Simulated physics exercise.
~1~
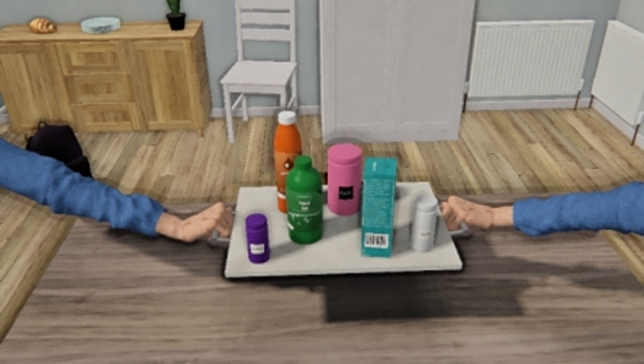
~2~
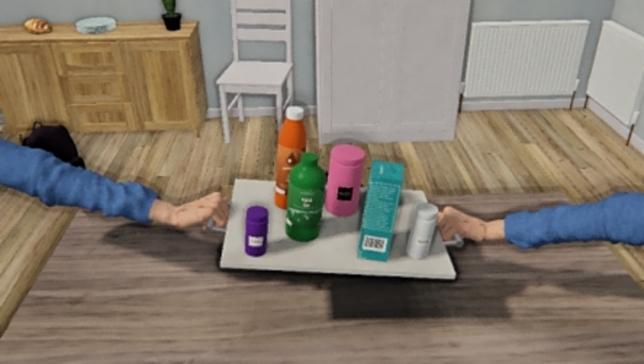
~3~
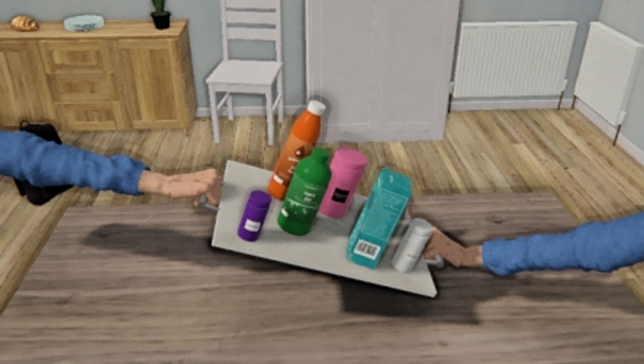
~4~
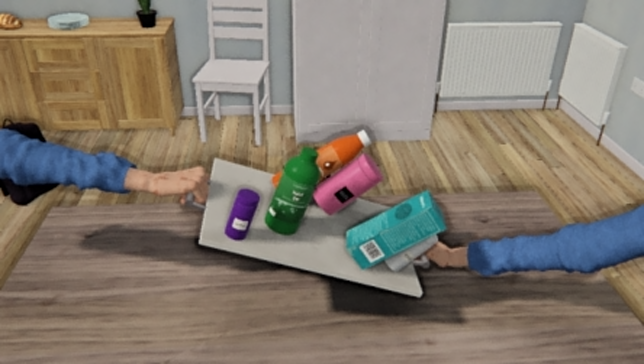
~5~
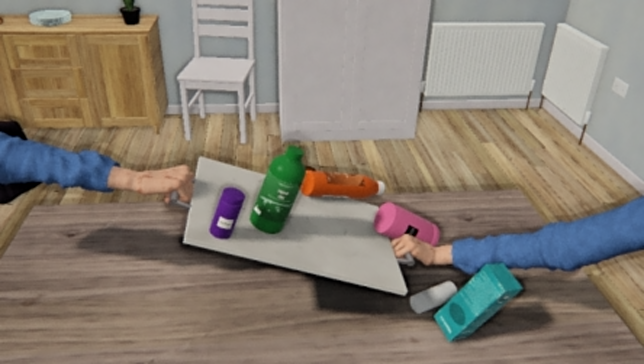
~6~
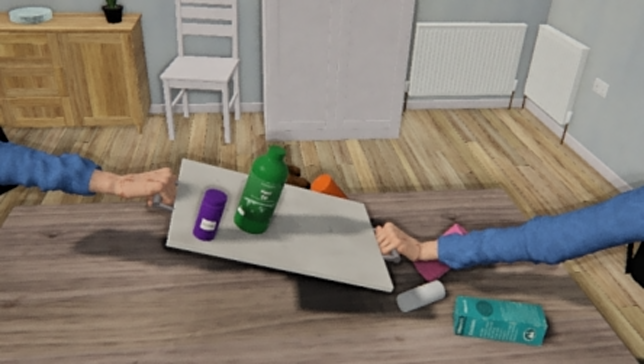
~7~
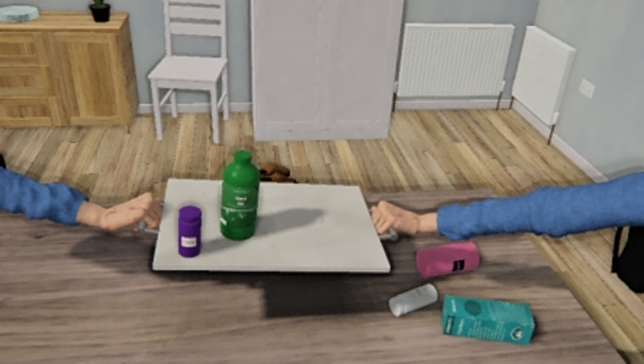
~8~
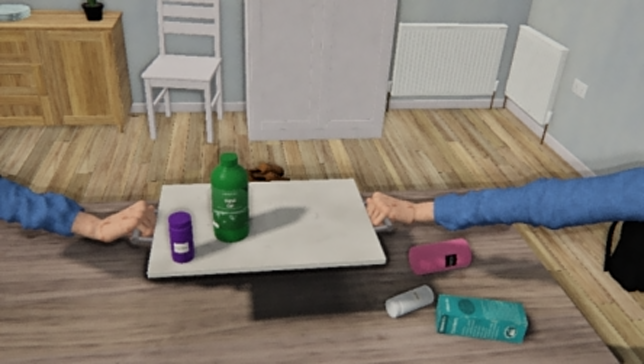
Hand-held tray tipping right, spilling carton, white shaker, pink jar and orange bottle, then levelling with green bottle and purple shaker upright.
